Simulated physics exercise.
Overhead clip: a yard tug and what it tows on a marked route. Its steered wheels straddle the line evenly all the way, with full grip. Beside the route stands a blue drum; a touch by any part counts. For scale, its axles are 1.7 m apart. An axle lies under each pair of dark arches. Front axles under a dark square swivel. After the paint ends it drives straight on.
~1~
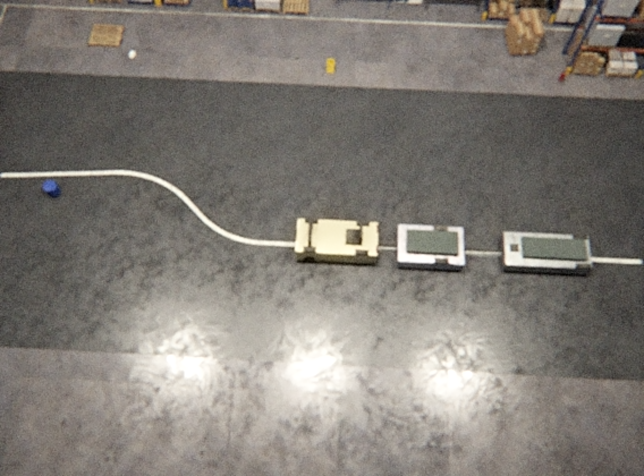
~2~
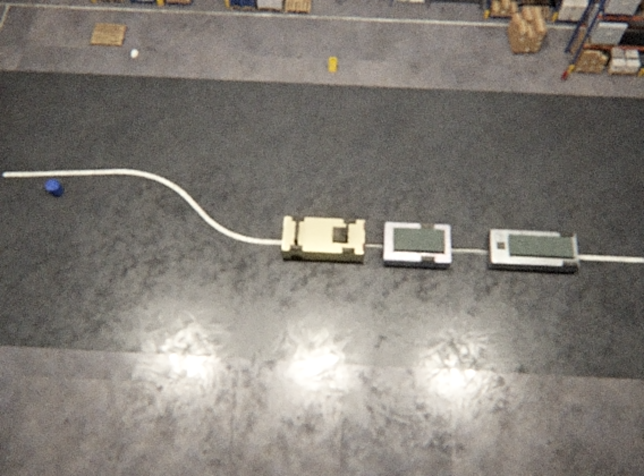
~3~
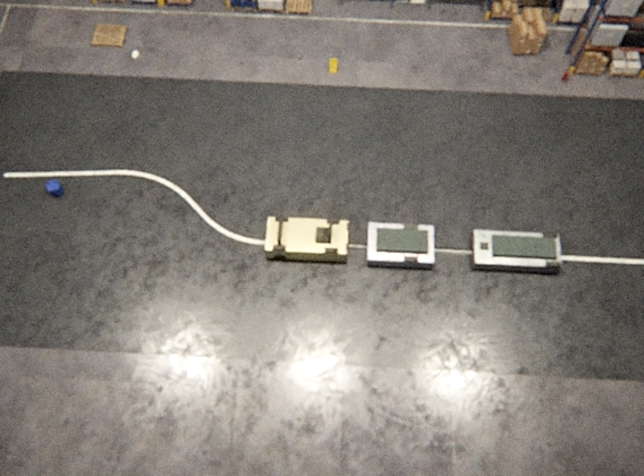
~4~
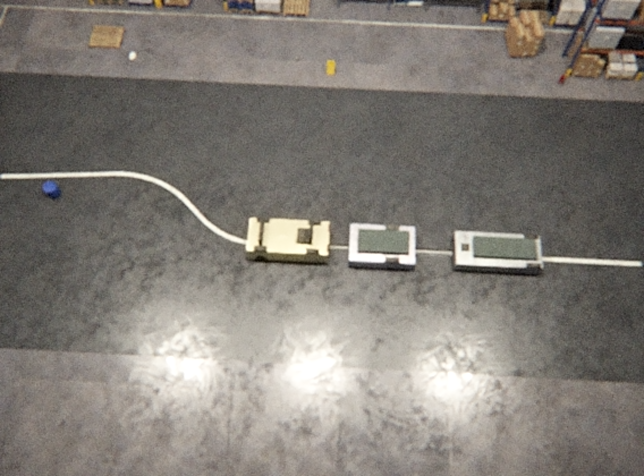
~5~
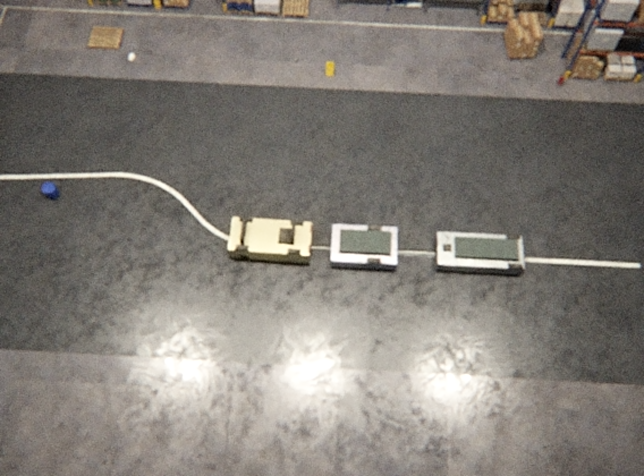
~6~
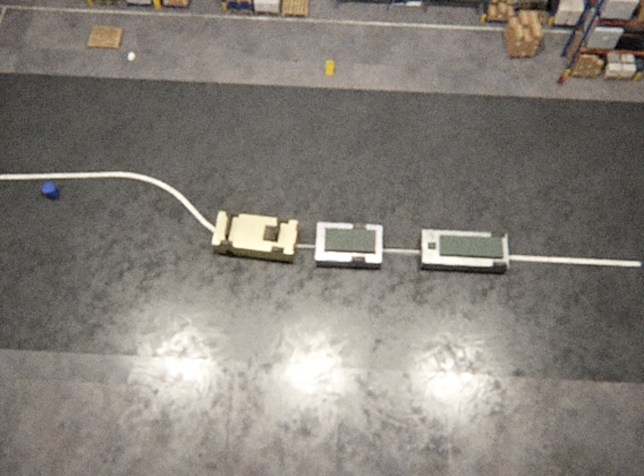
At first, a tan vehicle with two pale, dark-topped trailers sits in a straight row on a white line across a dark floor, right of a blue drum. The row moves steadily left along the line, and then the tan vehicle tilts slightly as it enters the curve, the trailers following.
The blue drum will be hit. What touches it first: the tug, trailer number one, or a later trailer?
It is the tug.
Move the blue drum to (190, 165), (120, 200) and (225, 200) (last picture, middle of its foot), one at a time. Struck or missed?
First missed, second hit, third struck.
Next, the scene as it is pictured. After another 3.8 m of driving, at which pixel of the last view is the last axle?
Around (389, 245).
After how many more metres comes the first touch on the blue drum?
About 7.0 m.
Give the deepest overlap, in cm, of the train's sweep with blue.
About: Blue 35.
6.9 m further on, the last axle is at (303, 233) of the last picture, 25 cm off the line; the yard tug has hit blue.
12.0 m further on, the last axle is at (165, 190) of the last picture, 30 cm off the line.
18.0 m further on, the last axle is out of the picture, 15 cm off the line; 1 of 1 struck in all.
